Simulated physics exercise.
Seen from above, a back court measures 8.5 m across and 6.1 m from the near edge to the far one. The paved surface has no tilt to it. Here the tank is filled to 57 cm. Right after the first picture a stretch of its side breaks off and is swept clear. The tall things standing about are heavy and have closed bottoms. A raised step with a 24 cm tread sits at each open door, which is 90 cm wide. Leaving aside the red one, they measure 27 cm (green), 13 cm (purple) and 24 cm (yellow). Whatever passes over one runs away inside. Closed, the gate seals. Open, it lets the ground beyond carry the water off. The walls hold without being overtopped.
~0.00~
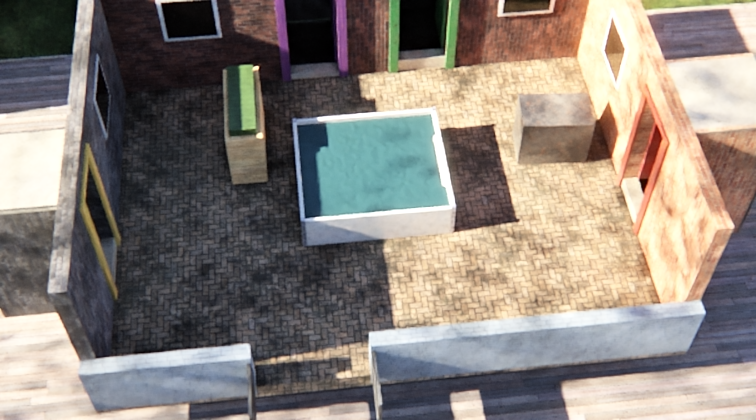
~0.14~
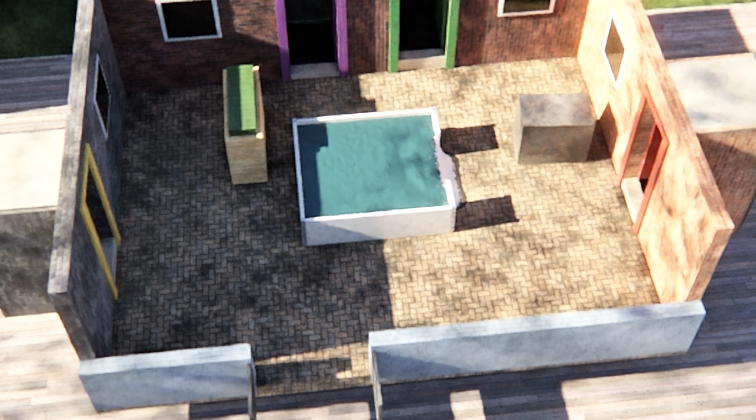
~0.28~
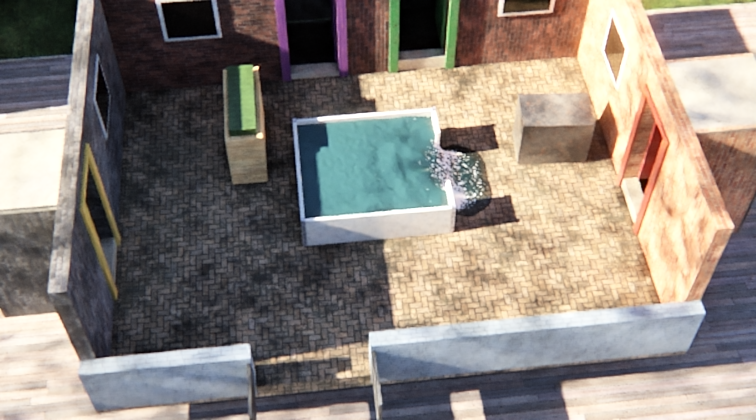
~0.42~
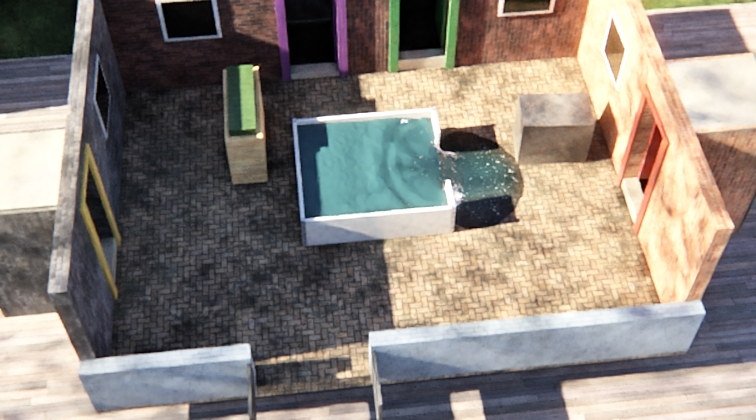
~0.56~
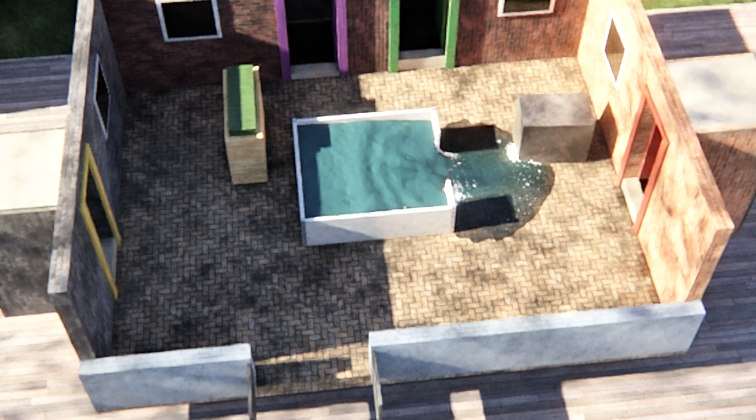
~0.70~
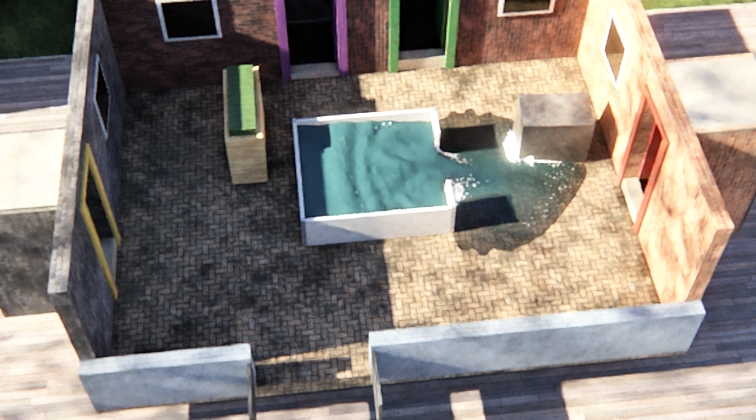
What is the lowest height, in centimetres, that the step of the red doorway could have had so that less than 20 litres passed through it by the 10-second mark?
About 23 cm.
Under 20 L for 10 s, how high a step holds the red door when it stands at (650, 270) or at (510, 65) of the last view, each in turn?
Roughly 13.0 cm for the first and 12.5 cm for the second.
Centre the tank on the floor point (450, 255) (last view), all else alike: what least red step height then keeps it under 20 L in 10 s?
In this case, 26 cm or so.
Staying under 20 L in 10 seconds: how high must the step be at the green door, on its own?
Green - roughly 6.5 cm.
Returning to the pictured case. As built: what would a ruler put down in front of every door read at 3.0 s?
Red door 27 cm, green door 8 cm, purple door 0 cm, yellow door 0 cm.
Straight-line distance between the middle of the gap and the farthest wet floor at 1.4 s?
Reach: Approx. 3.4 m.
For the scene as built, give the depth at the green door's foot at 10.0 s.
A ruler would read roughly 6.0 cm.
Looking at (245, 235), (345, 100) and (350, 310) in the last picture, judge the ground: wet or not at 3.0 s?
Status: Clear / clear / clear.
After 1.4 s water covers 15 % of the floor, deepest (34 cm) near (450, 185); 25 cm at the red door, 0 litres in over its 19 cm step.
After 3.0 s water covers 30 % of the floor, deepest (34 cm) near (666, 321); 27 cm at the red door, 43 litres in over its 19 cm step.
After 10.0 s water covers 90 % of the floor, deepest (10 cm) near (650, 273); 10 cm at the red door, 59 litres in over its 19 cm step.
At the red door as built, the water arrived by 1.1 s and peaked near 29 cm at 2.2 s.
Run again over the same 10 s with other heights there, 59 litres in over 19 cm, 8 litres over 25.5 cm. The limit of 20 litres is kept from about 23 cm up.
